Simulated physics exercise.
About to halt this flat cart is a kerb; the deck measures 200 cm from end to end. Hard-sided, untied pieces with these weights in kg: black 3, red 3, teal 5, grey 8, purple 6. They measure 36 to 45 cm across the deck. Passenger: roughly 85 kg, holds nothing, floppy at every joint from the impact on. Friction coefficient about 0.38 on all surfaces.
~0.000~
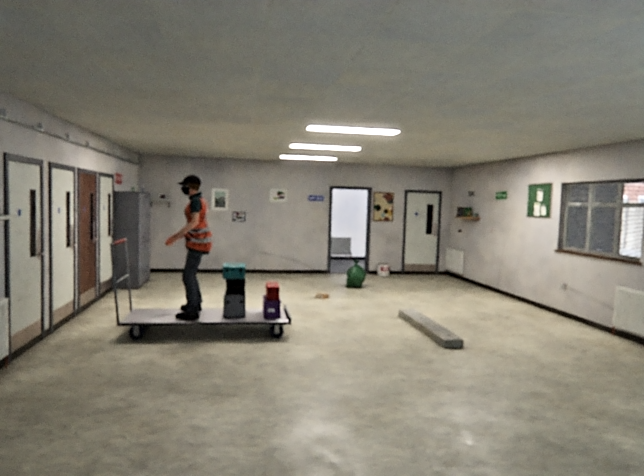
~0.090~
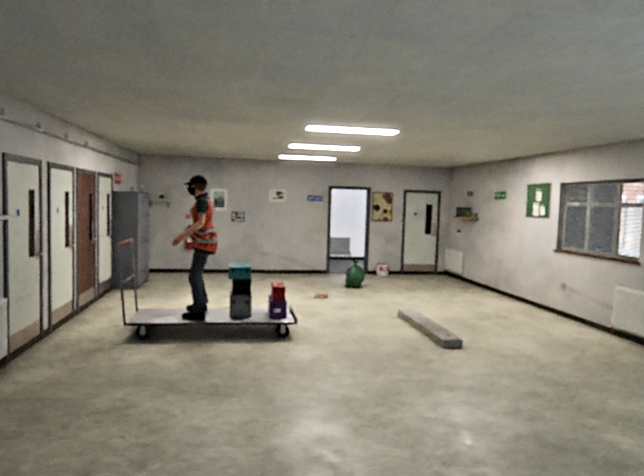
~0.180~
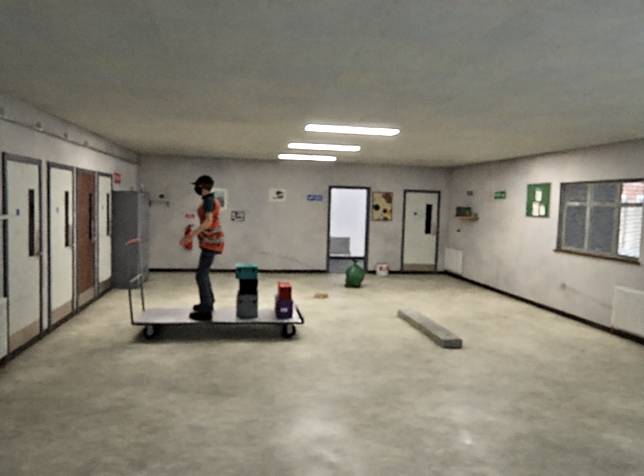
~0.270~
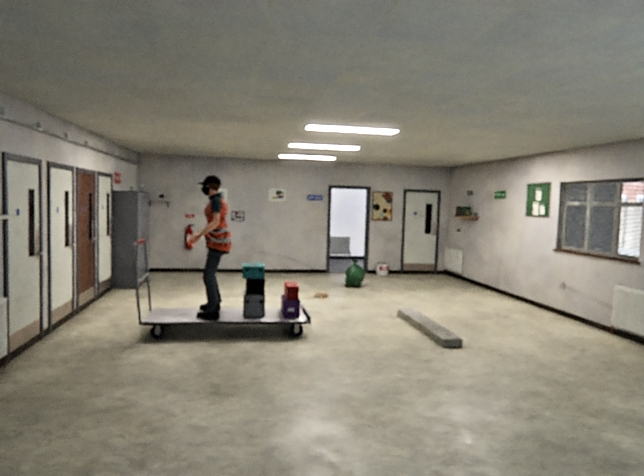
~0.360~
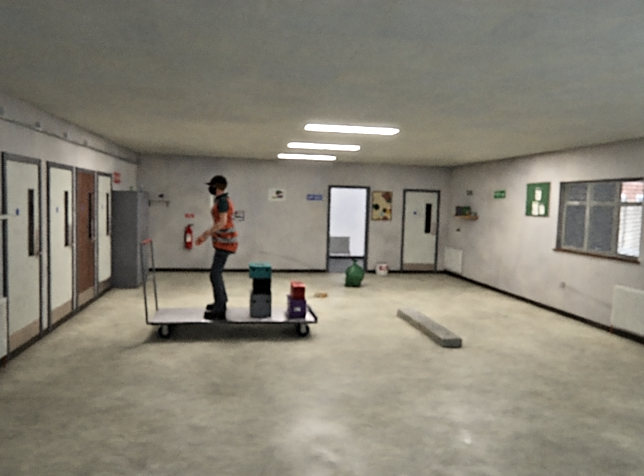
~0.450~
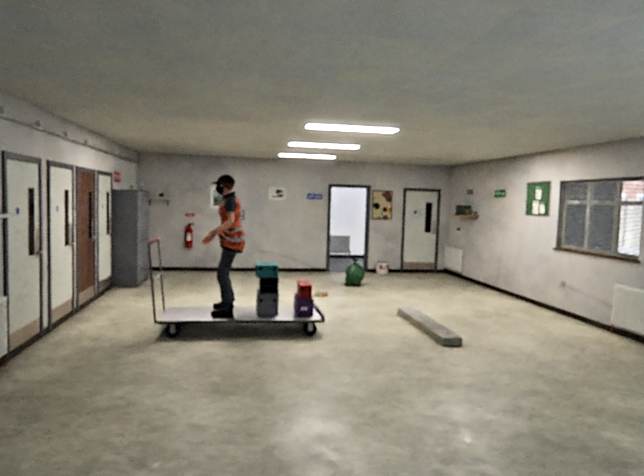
A flat cart carrying a standing worker and stacked cases rolls slowly right across the room.
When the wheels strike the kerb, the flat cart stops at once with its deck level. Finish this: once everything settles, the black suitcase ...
Once everything settles, the black suitcase is still on the deck.
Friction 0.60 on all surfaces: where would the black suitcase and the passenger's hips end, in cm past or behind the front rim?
Then the black one stays 40 cm short of the rim and the hips end 70 cm back from it.
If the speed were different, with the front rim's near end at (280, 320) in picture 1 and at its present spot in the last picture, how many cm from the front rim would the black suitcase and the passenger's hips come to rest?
Rest positions: Black 30 cm past rim; hips 40 cm behind rim.
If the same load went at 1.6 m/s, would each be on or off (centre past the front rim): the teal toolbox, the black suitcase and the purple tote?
In that case the teal one would not stay put, the black one would not stay put and the purple one would stay put.
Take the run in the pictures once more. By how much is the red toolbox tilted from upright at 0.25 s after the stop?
It leans roughly 0°.
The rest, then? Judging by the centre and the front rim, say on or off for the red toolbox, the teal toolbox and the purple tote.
In the end: Red off, teal off, purple on.
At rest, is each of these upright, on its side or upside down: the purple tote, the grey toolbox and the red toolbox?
The purple one ends right way up, the grey one right way up and the red one wrong way up.
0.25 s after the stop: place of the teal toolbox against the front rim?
Around 55 cm short of the front rim.
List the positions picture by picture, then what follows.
In the first frame, black suitcase (236, 285), teal toolbox (234, 271), rim corner (290, 322); 188 cm still to roll.
In the second frame, black suitcase (242, 285), teal toolbox (240, 271), rim corner (296, 322); 180 cm still to roll.
In the third frame, black suitcase (248, 285), teal toolbox (247, 271), rim corner (303, 321); 171 cm still to roll.
In the fourth frame, black suitcase (255, 284), teal toolbox (253, 271), rim corner (310, 321); 162 cm still to roll.
In the fifth frame, black suitcase (262, 284), teal toolbox (260, 270), rim corner (317, 321); 153 cm still to roll.
In the sixth frame, black suitcase (268, 283), teal toolbox (267, 270), rim corner (324, 320); 145 cm still to roll. Speed about 1.0 m/s.
After 1.95 s the deck stops.
After 2.50 s the black suitcase is 42 cm behind the rim, tilted 30°, near (396, 284) in the last picture's view.
After 2.95 s the black suitcase is 34 cm behind the rim, tilted 55°, near (401, 290) in the last picture's view.
At rest, 5.1 s, past the rim, red toolbox and teal toolbox; behind it, black suitcase, grey toolbox, purple tote and the passenger's hips.
